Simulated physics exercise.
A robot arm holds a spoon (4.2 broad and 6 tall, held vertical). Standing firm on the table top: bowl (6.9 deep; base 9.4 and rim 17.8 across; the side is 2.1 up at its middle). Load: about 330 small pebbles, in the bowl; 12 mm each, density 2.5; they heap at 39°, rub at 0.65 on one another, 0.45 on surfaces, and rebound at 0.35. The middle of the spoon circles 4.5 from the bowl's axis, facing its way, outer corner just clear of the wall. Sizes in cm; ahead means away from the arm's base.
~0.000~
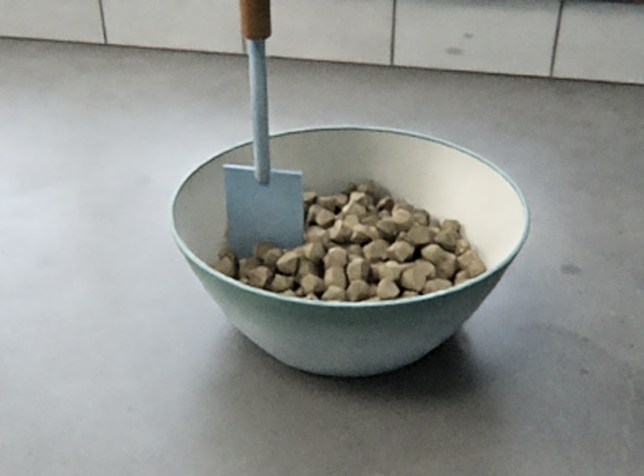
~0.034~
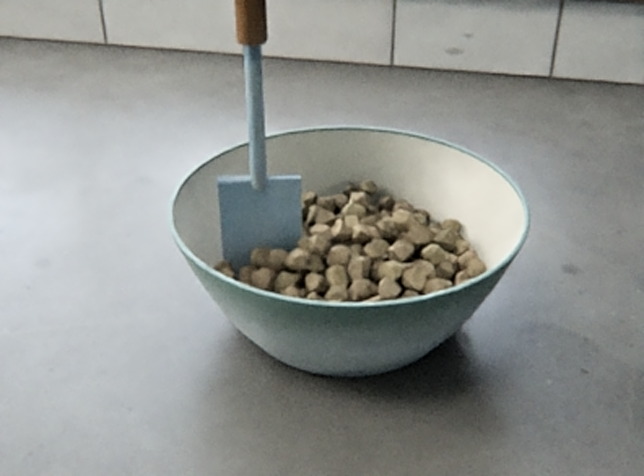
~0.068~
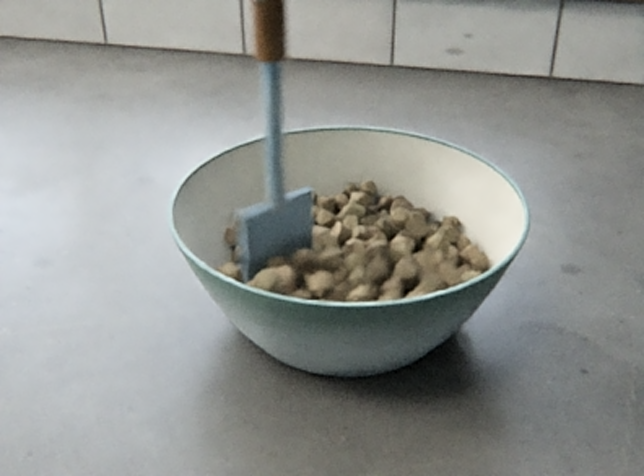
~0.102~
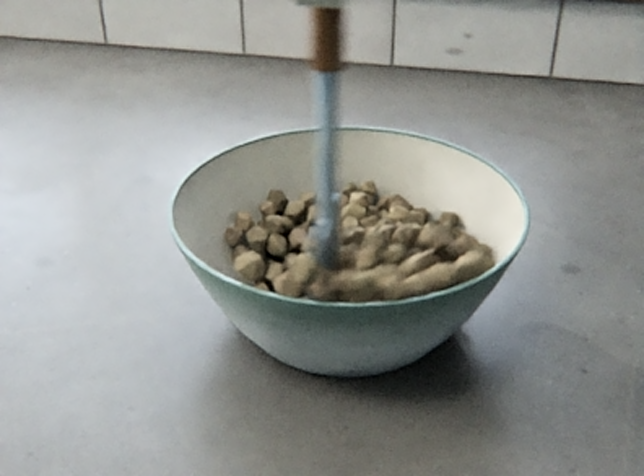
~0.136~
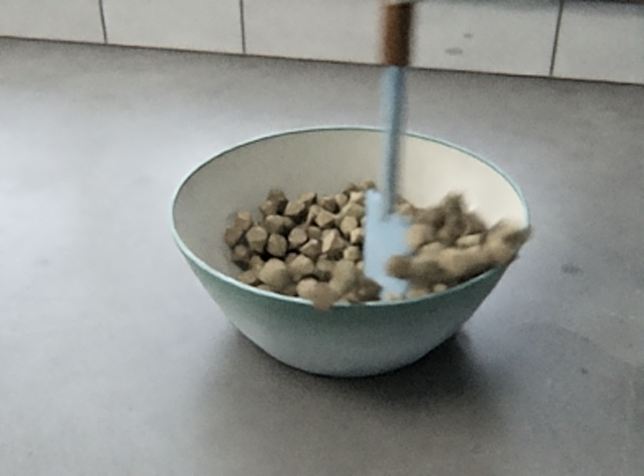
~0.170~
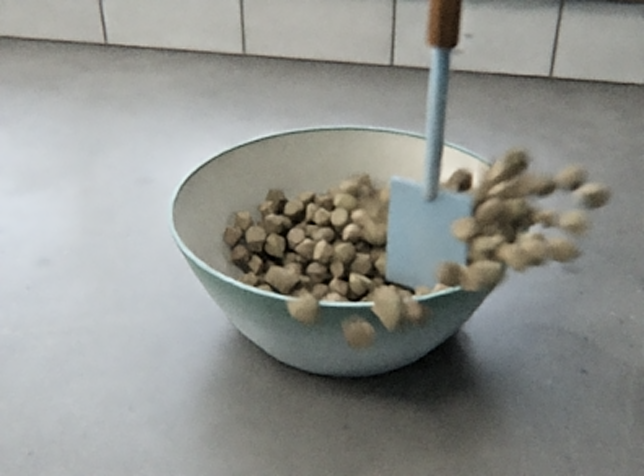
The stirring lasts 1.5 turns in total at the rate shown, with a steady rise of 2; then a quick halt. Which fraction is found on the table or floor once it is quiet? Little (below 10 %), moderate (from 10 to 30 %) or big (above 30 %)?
Share on the table or floor: Big (above 30 %).
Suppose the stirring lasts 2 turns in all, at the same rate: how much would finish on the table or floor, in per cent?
Then about 45 per cent.
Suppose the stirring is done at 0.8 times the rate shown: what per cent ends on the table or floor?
About 30 per cent.
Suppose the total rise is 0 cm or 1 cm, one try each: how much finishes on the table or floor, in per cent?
About 50 and 45 per cent.
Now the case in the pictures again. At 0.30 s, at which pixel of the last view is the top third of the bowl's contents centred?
Near (276, 173).
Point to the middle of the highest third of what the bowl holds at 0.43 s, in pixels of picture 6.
At about (344, 301).
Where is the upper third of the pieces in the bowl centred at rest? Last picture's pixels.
At about (389, 285).
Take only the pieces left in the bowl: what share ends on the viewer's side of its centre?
Some 55 per cent.
After 0.30 s, 305° round, highest piece 17 above the table; 257 in the bowl, 20 on the table or floor, 53 in flight or on the tool.
After 0.43 s, 87° round, highest piece 10 above the table; 215 in the bowl, 77 on the table or floor, 38 in flight or on the tool.
After 0.70 s, 180° round, highest piece 5 above the table; 198 in the bowl, 132 on the table or floor.
After 1.40 s, 180° round, highest piece 5 above the table; 198 in the bowl, 132 on the table or floor.
In the end, 198 in the bowl, 132 on the table or floor. That is 40 % on the table or floor.
